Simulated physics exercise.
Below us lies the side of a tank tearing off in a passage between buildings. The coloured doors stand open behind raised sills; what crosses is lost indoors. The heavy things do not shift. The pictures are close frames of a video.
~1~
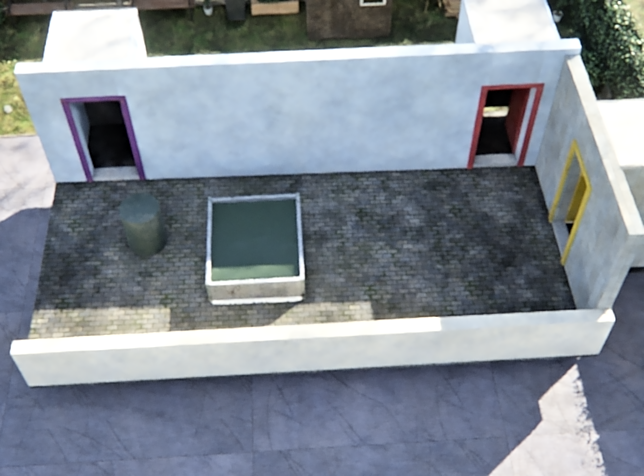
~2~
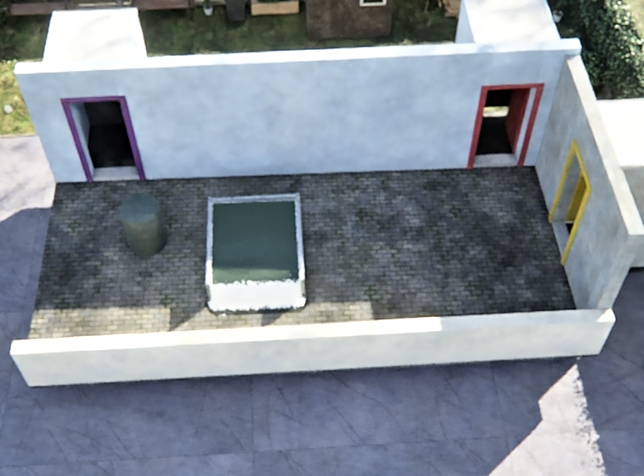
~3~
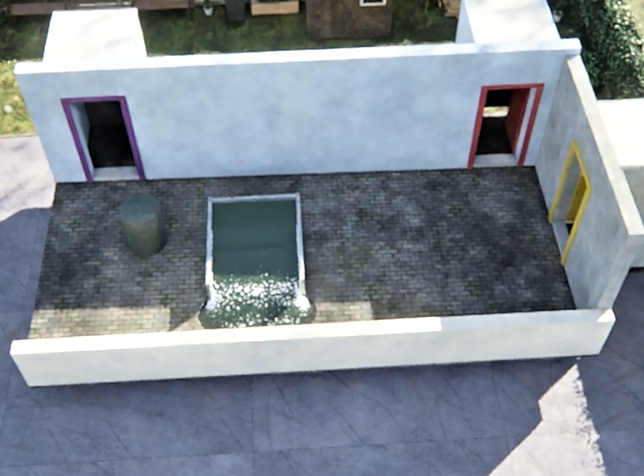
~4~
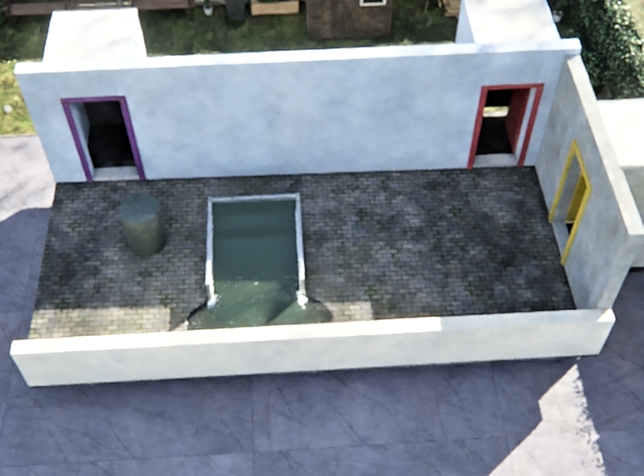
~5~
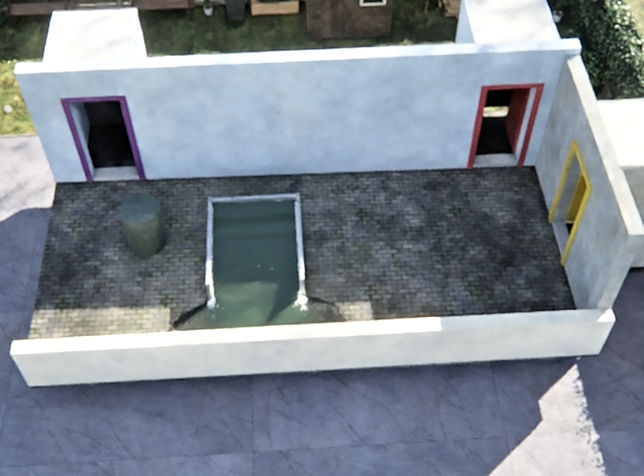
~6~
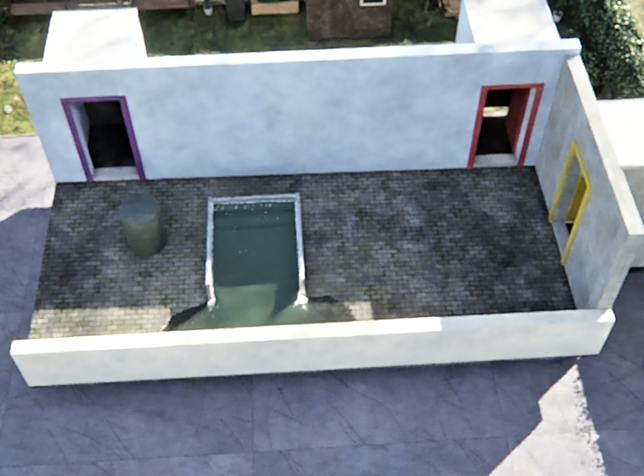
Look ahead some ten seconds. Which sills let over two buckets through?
One by one: The purple door admits no more than that; the yellow door lets in a lot; the red door admits no more than that.
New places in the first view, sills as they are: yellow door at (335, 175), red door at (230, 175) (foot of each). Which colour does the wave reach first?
I say the door marked purple.
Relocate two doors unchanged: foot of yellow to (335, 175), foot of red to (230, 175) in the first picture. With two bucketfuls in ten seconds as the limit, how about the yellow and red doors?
Then: Yellow keeps below it; red stays under.
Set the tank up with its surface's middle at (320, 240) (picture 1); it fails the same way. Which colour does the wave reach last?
Last comes the purple-painted one.
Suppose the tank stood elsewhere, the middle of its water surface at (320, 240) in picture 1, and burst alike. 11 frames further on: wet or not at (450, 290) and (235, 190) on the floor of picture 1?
In turn: Covered, not flooded.
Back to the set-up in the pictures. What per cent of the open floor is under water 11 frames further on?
Some 30 per cent.
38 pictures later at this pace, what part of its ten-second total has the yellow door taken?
Close to 65 %.
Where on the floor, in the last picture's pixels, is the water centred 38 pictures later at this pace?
Close to (363, 267).
A moment on, water covers 10 % of the floor; the purple door not reached, the yellow door not reached, the red door not reached.
Next, water covers 30 % of the floor; the purple door not reached, the yellow door not reached, the red door not reached.
Then, water covers 55 % of the floor; the purple door not reached, the yellow door under two buckets in, the red door not reached.
Later, water covers 60 % of the floor; the purple door wet at the sill, nothing in, the yellow door over two buckets in, the red door wet at the sill, nothing in.
In the end, water covers 70 % of the floor; the purple door wet at the sill, nothing in, the yellow door over two buckets in, the red door wet at the sill, nothing in.
